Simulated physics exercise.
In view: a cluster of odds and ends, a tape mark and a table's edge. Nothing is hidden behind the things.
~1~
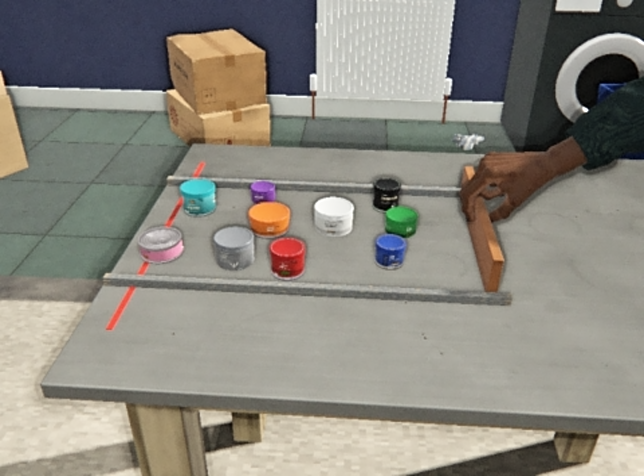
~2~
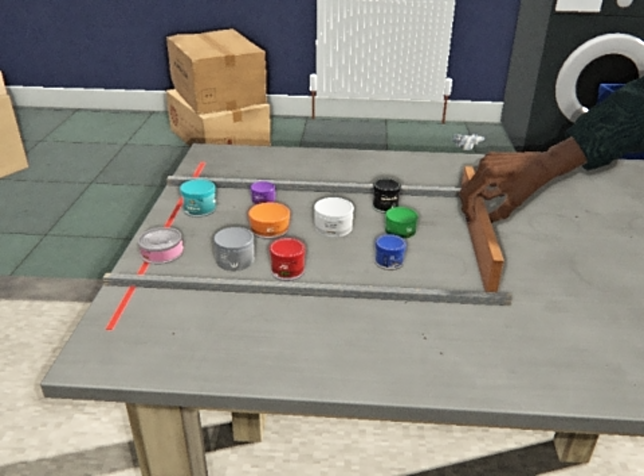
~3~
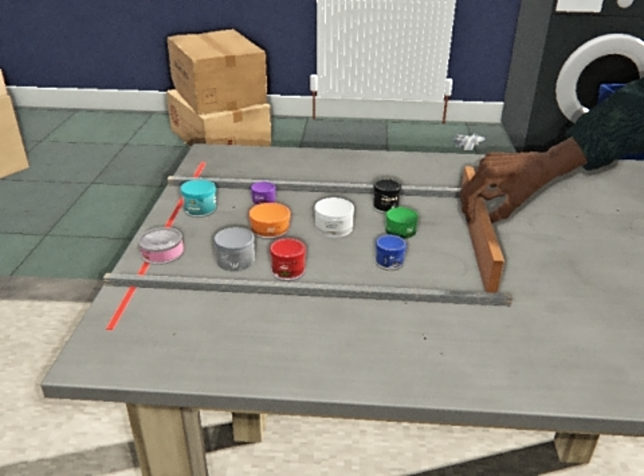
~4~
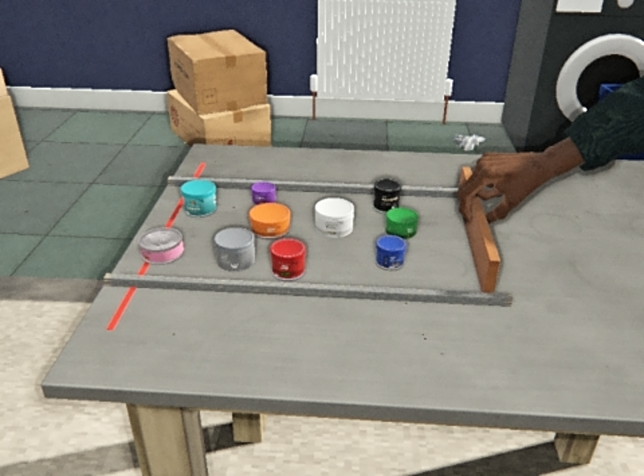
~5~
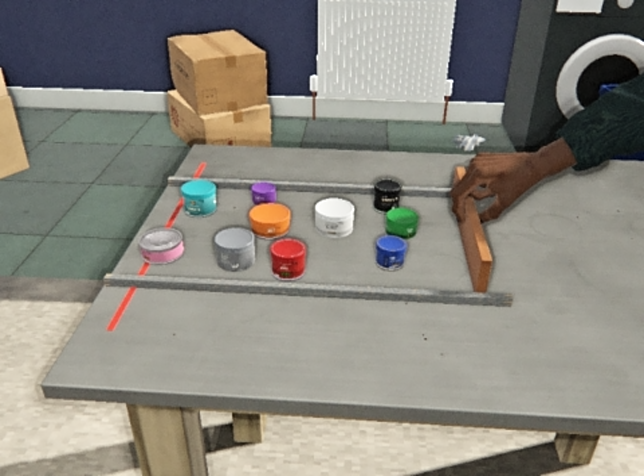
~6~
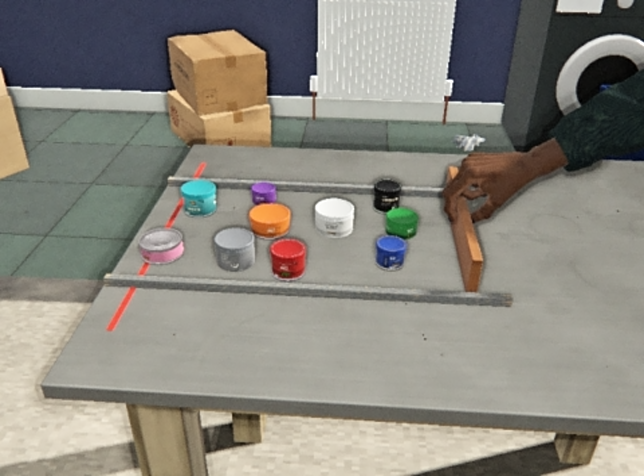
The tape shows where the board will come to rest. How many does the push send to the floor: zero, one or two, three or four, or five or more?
The number that fall off is five or more.
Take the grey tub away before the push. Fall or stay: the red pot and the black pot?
The red pot does not fall, the black pot is kept.
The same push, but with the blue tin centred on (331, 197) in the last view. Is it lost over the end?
From there it falls.
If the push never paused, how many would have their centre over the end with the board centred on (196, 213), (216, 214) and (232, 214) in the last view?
Place by place, 2, 2 and 0.
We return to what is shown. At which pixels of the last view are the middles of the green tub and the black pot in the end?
The green tub at (154, 215), the black pot at (170, 188).
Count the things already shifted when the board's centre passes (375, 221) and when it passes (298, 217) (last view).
4 and 6.
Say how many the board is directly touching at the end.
That makes 4.
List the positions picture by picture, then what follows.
The first picture shows pink tin (161, 245); turquoise tin (199, 198); grey tub (234, 249); board (479, 224); tape (166, 228).
The second picture shows turquoise tin (199, 198); white tub (334, 218).
The third picture shows grey tub (235, 249); orange pot (270, 221).
The fourth picture shows pink tin (162, 246); blue tin (390, 253).
The fifth picture shows turquoise tin (199, 199); red pot (288, 260).
The sixth picture shows pink tin (162, 246); turquoise tin (199, 199); grey tub (235, 250); board (461, 225); tape (167, 229).
Soon after, none off yet; pink tin at rest near (162, 246); turquoise tin at rest near (199, 199); grey tub at rest near (235, 250).
Then, none off yet; pink tin moved about its own width near (123, 247); turquoise tin moved a little near (187, 196); grey tub moved well along near (161, 246).
By the end, the number that fall off is five or more; fallen, white tub, orange pot, purple tub, grey tub, turquoise tin and pink tin.
